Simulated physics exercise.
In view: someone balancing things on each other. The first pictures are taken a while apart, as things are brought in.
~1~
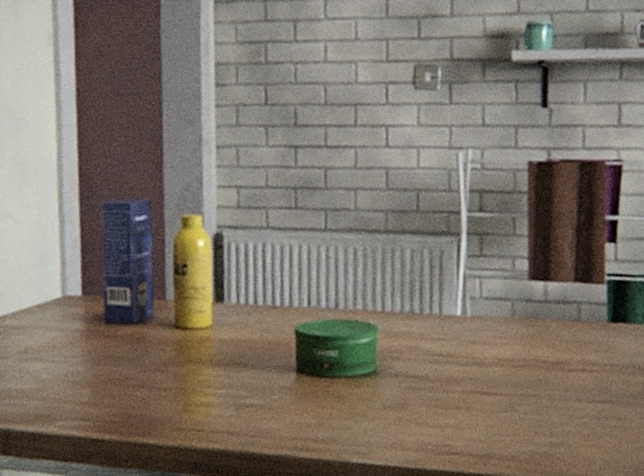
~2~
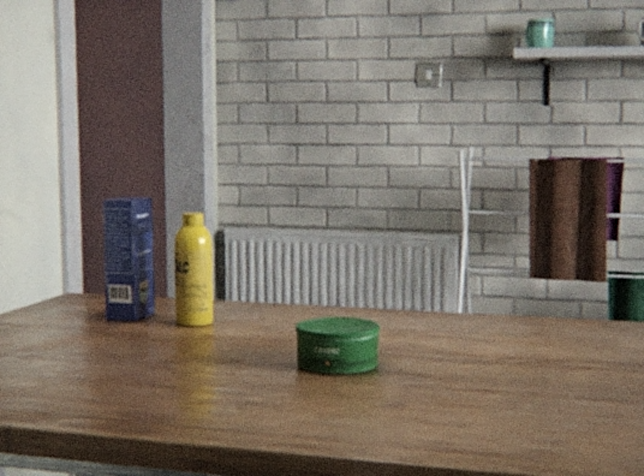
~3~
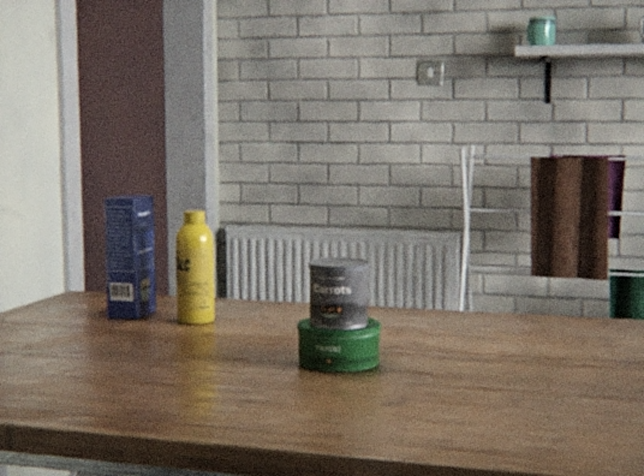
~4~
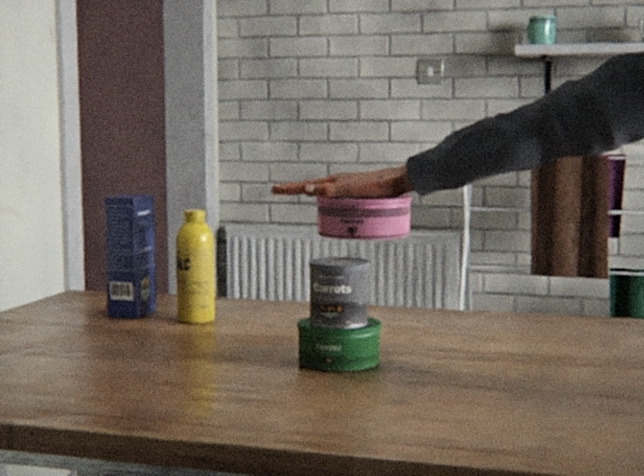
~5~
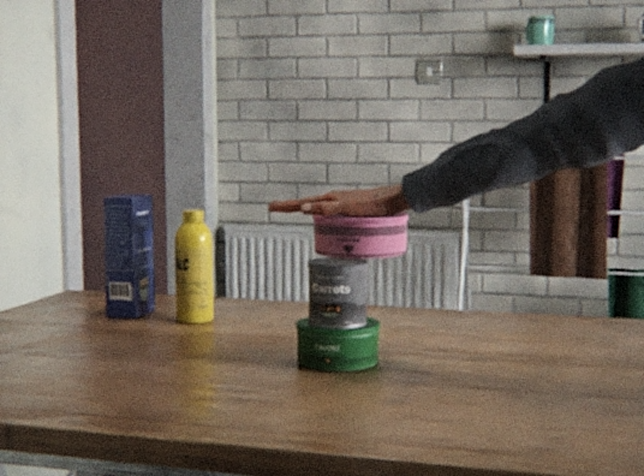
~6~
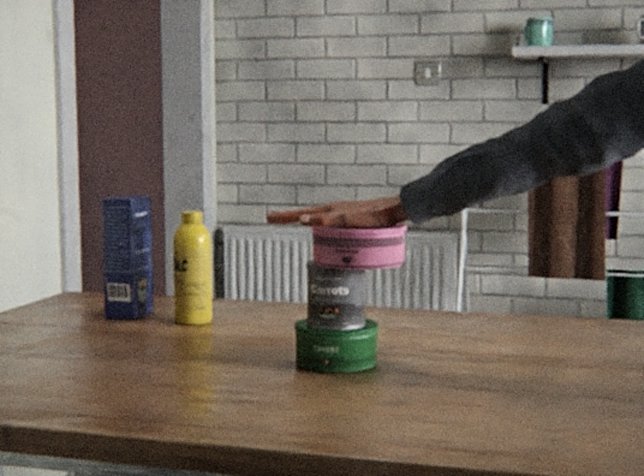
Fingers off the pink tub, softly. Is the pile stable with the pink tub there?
Here the pile keeps its balance.
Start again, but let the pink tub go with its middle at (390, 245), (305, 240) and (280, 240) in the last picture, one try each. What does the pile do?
First, it loses its balance; second, it comes apart; third, it comes apart.
Then, 1.00 s past the last view, nothing moves.
Then, 2.00 s past the last view, pink tub resting near (359, 245).
Finally, all 5 still in place. Final places as the last picture's camera would see them, pink tub near (358, 245). The pile stays up.
